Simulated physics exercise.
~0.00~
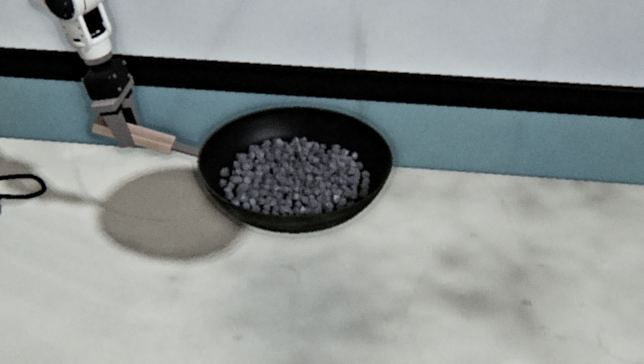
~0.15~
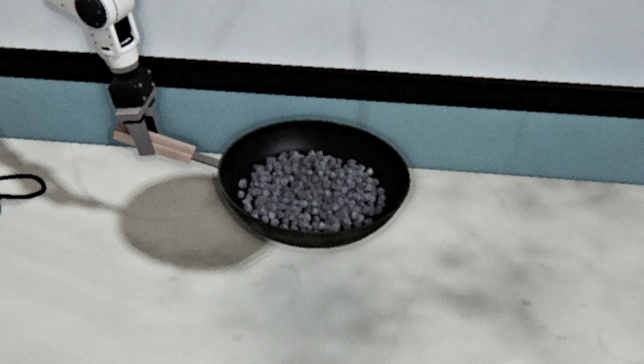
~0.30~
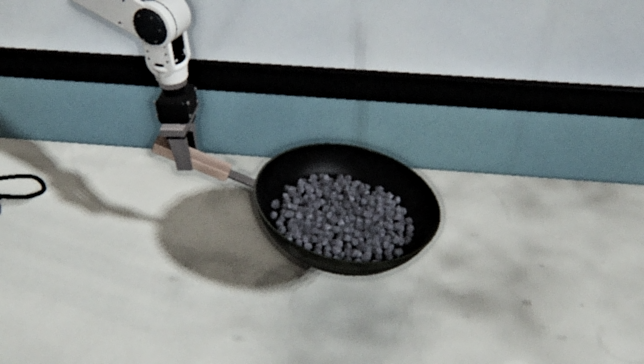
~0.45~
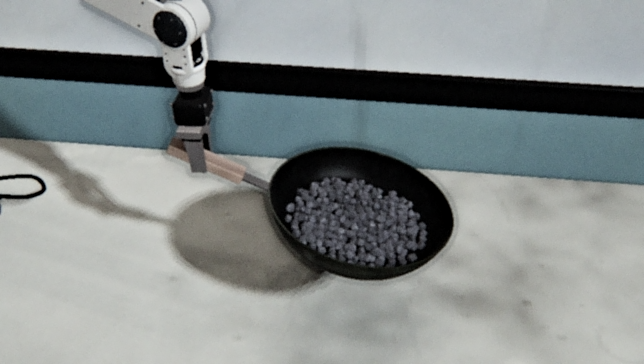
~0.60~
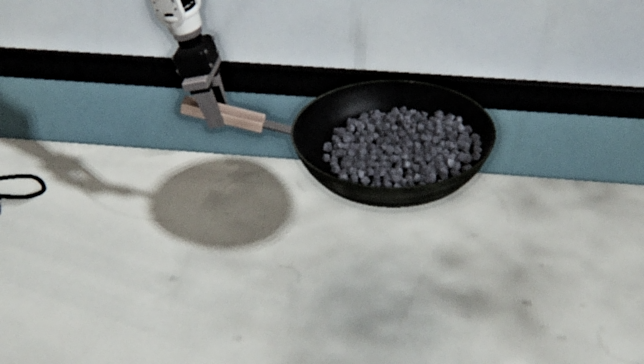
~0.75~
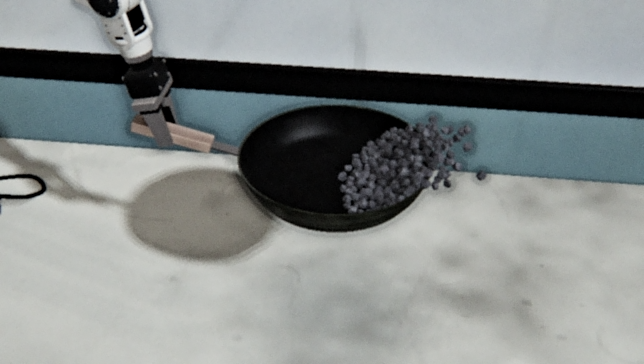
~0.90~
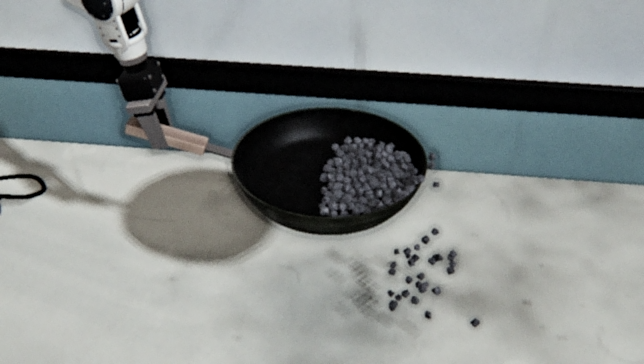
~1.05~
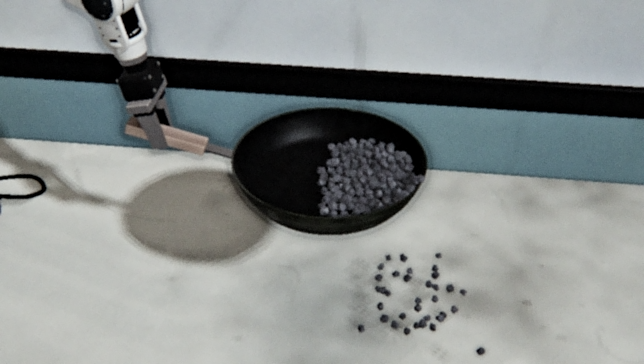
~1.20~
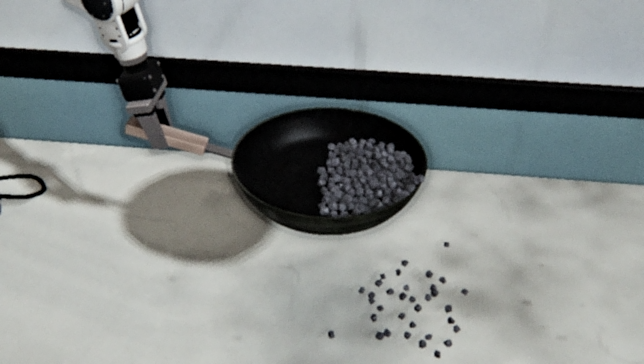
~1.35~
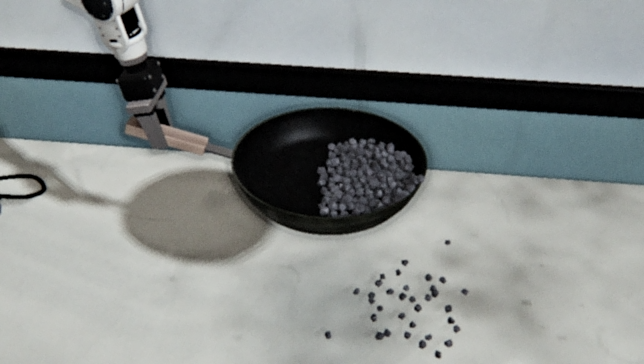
The clip opens with a robot arm gripping the handle of a black frying pan that holds a heap of small dark pebbles above a pale marbled surface. The arm carries the pan to the right and slightly down, the pebbles staying inside. It then lifts the pan up and further right before pulling it back to the left. As the pan moves back, the pebbles surge to its right side and some spill over the rim. The spilled pebbles scatter across the surface below, while the pan stops and stays still, with most of the load heaped in its right half.
